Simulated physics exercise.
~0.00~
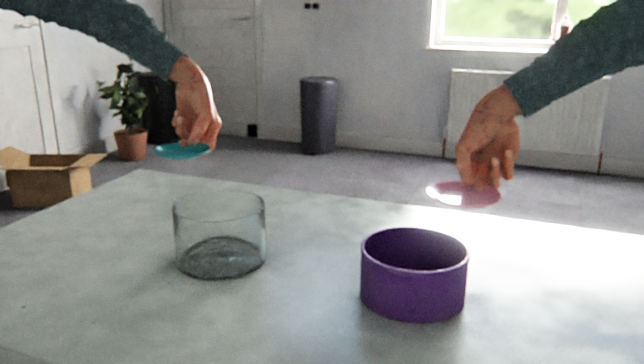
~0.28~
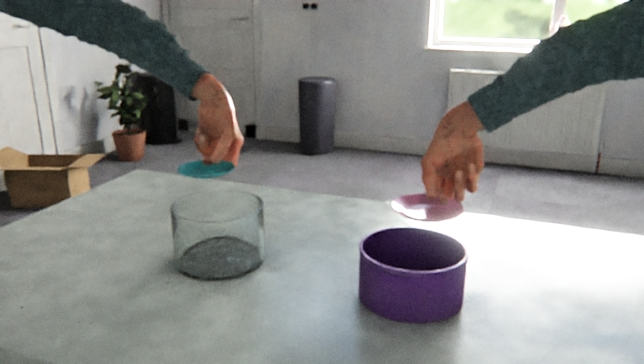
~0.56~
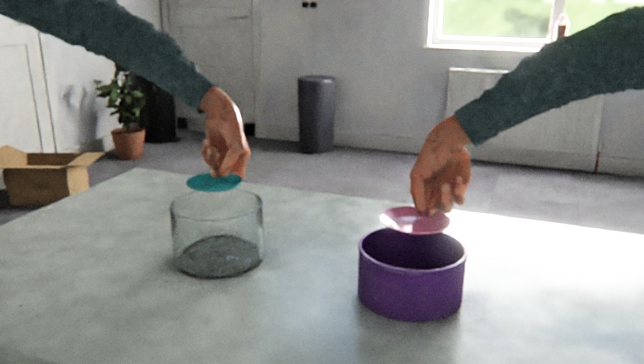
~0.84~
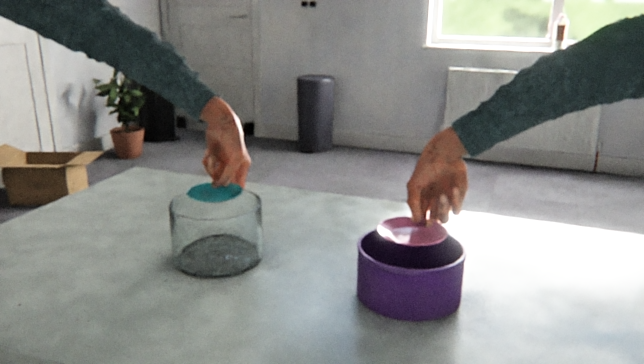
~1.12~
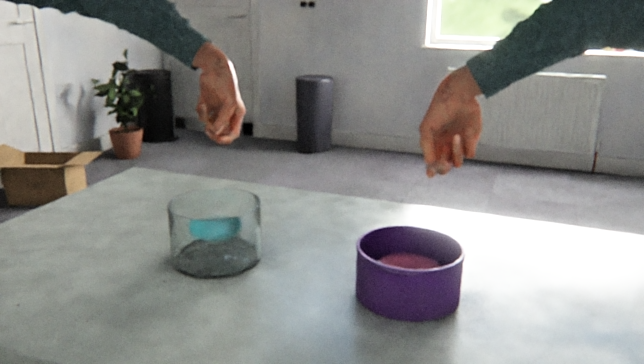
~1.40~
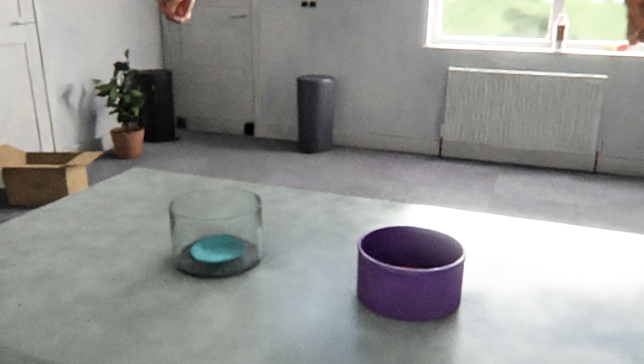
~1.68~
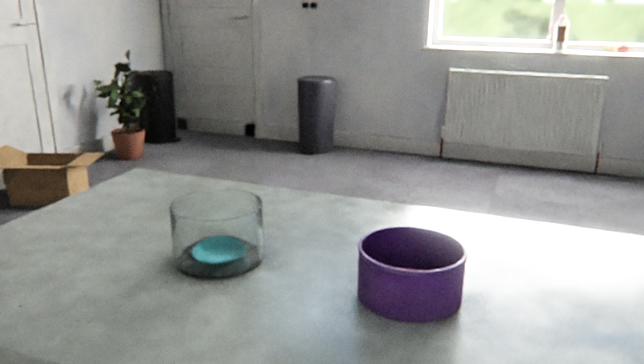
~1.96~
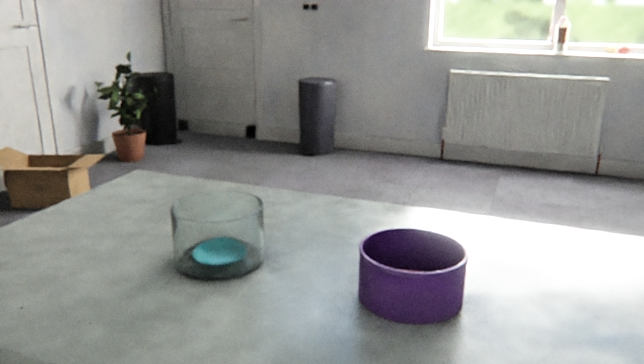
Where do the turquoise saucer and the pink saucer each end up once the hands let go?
The turquoise saucer falls into the clear glass container and lies at its bottom. The pink saucer drops into the purple container and goes out of sight below its rim.
